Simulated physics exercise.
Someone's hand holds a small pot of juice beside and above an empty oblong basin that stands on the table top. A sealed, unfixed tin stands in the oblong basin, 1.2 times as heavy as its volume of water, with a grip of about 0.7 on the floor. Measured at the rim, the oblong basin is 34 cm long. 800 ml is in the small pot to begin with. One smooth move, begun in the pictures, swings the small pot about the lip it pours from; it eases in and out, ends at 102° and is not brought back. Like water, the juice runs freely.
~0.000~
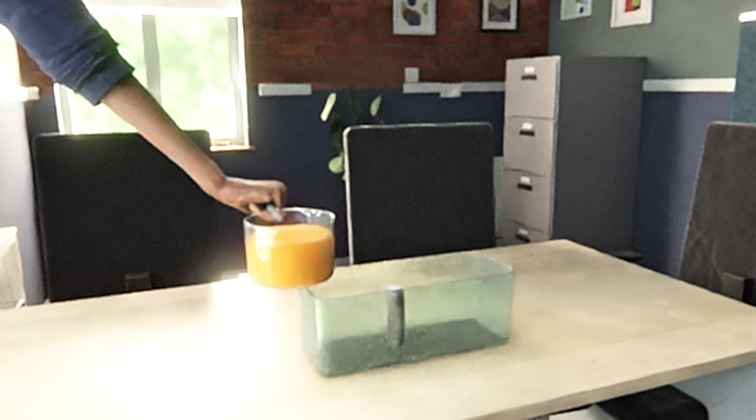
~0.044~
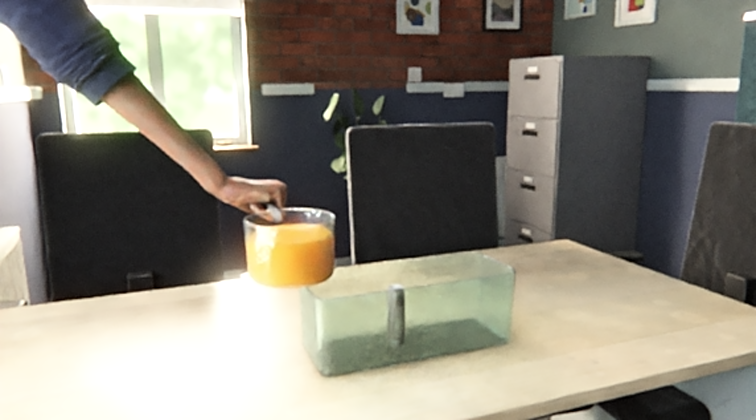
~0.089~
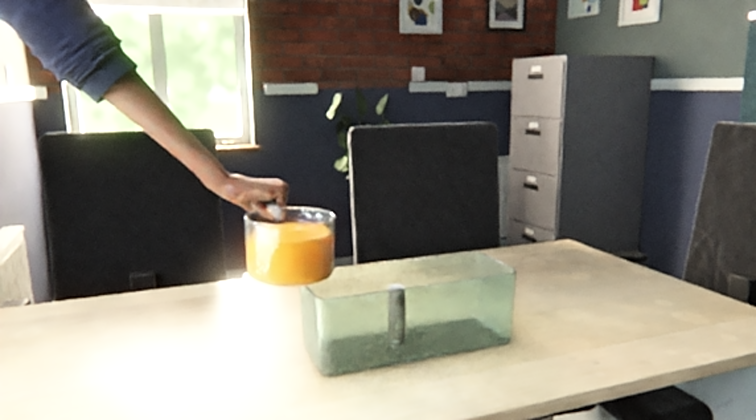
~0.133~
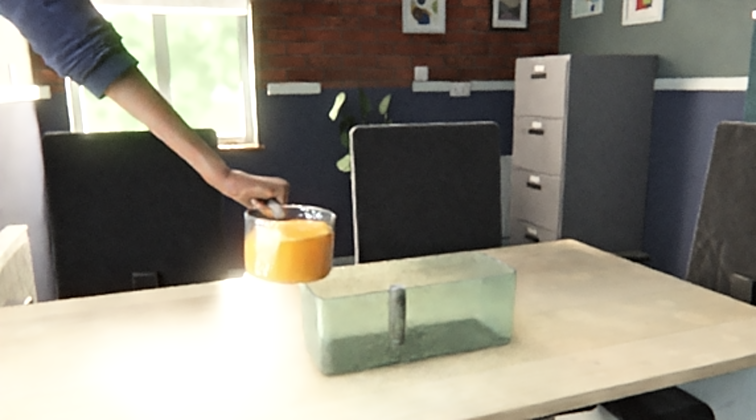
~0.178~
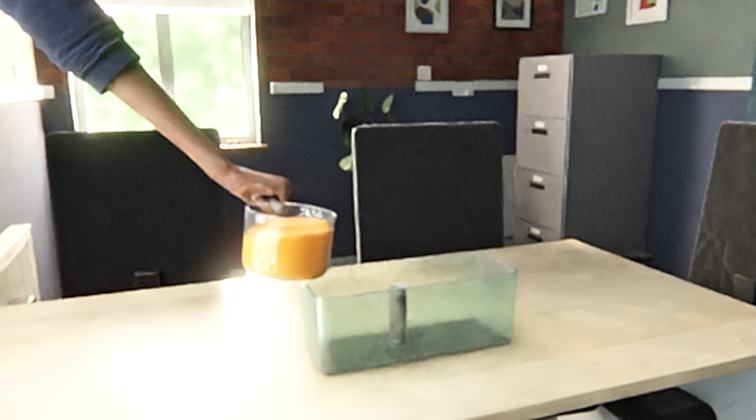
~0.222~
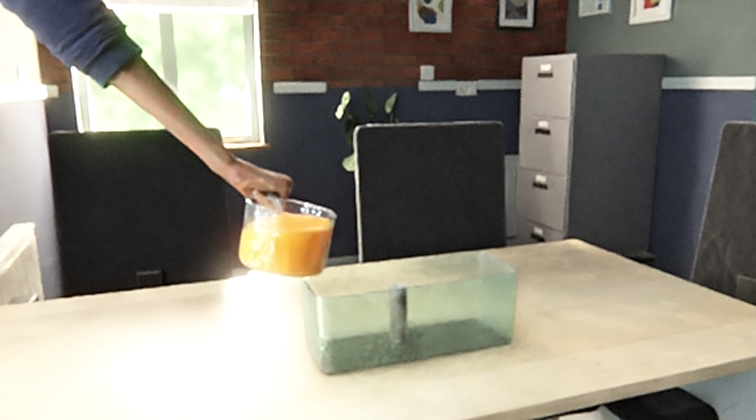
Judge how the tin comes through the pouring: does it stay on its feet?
It goes down.
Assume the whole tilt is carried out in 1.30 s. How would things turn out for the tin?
The tin tips over.
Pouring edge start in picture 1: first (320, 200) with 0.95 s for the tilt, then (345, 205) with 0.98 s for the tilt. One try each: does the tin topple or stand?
In the first try it comes down; in the second it remains standing.
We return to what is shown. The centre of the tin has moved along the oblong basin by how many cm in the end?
In the end the tin's centre has shifted about 6.5 centimetres.
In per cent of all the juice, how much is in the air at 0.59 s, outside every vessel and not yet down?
Some 20 % is the figure.
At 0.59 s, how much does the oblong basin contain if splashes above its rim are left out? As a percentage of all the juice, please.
Roughly 1 percent of it.
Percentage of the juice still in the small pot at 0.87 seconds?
Around 18 in a hundred is still there.
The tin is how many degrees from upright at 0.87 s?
0°.
By 0.59 s the tilt is 69° and 78 per cent is still to pour; the tin stands where it began.
By 0.87 s the tilt is 100° and 19 per cent is still to pour; the tin stands where it began.
By 1.15 s the tilt is 102° and 2 per cent is still to pour; the tin stands where it began.
By 1.46 s the tilt is 102° and 0 per cent is still to pour; the tin leans 36°.
At rest the tin lies on its side.
